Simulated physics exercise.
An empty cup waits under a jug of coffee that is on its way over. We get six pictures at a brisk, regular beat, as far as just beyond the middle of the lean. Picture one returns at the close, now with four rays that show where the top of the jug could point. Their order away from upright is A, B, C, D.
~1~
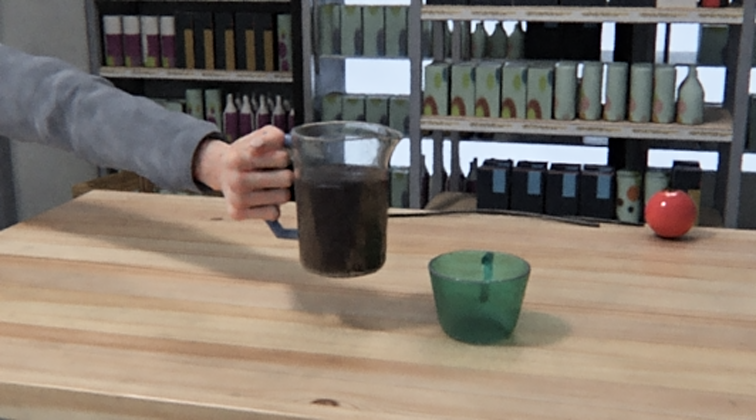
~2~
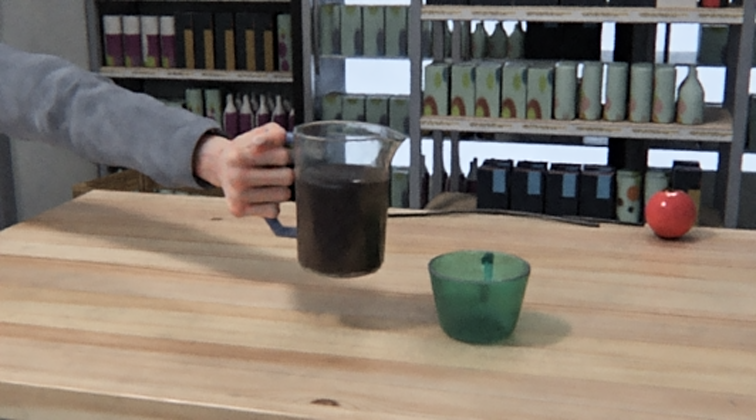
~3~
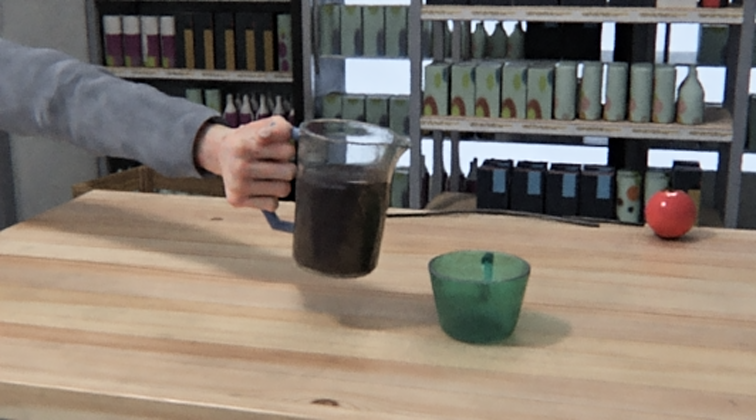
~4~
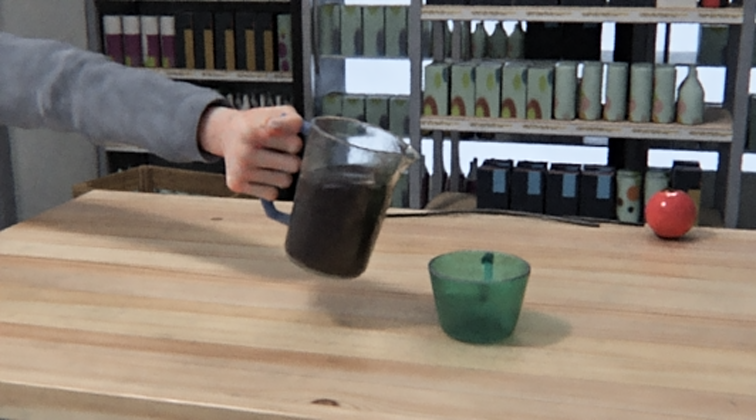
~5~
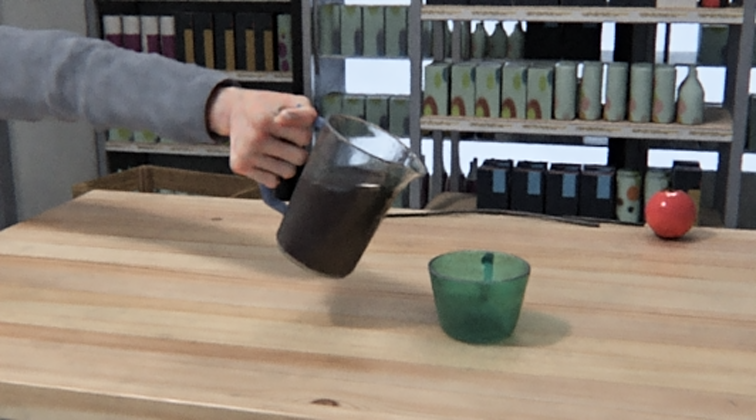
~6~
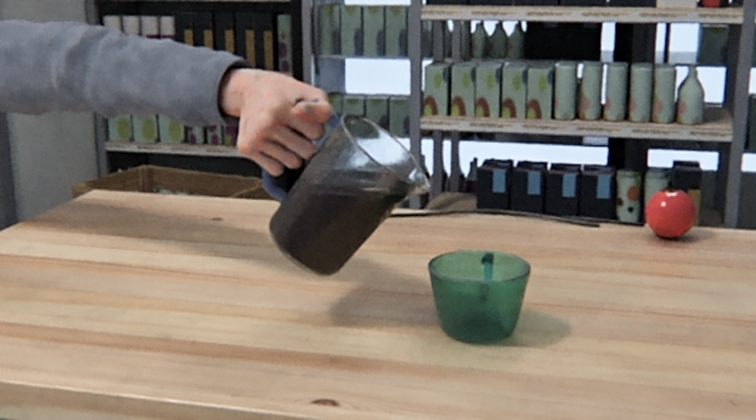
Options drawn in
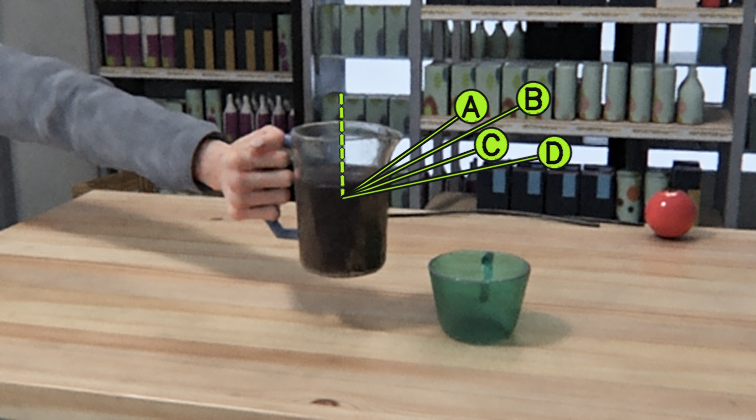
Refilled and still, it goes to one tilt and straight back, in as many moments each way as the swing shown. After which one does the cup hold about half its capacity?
I would pick tilt C.
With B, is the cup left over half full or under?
Under half.
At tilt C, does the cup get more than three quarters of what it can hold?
No, less.
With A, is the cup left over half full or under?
Under half.
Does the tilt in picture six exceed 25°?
Yes.
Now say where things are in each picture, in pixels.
Upright, lip at (401, 136); rim of the cup round (479, 265); nothing has left yet, in the first frame.
Upright, lip at (404, 138); nothing has left yet, in the second frame.
Tipped about 8°, lip at (409, 145); nothing has left yet, in the third frame.
Tipped about 16°, lip at (417, 157); nothing has left yet, in the fourth frame.
Tipped about 27°, lip at (424, 172); nothing has left yet, in the fifth frame.
Tipped about 38°, lip at (429, 189); nothing has left yet, in the sixth frame.
On the marked copy, A at (457, 117); B at (518, 107); C at (475, 150); D at (537, 157).
If A is chosen, the cup ends with about 18 % of what it can hold.
If B is chosen, the cup ends with about 32 % of what it can hold.
If C is chosen, the cup ends with about 54 % of what it can hold.
If D is chosen, the cup ends with about 75 % of what it can hold.
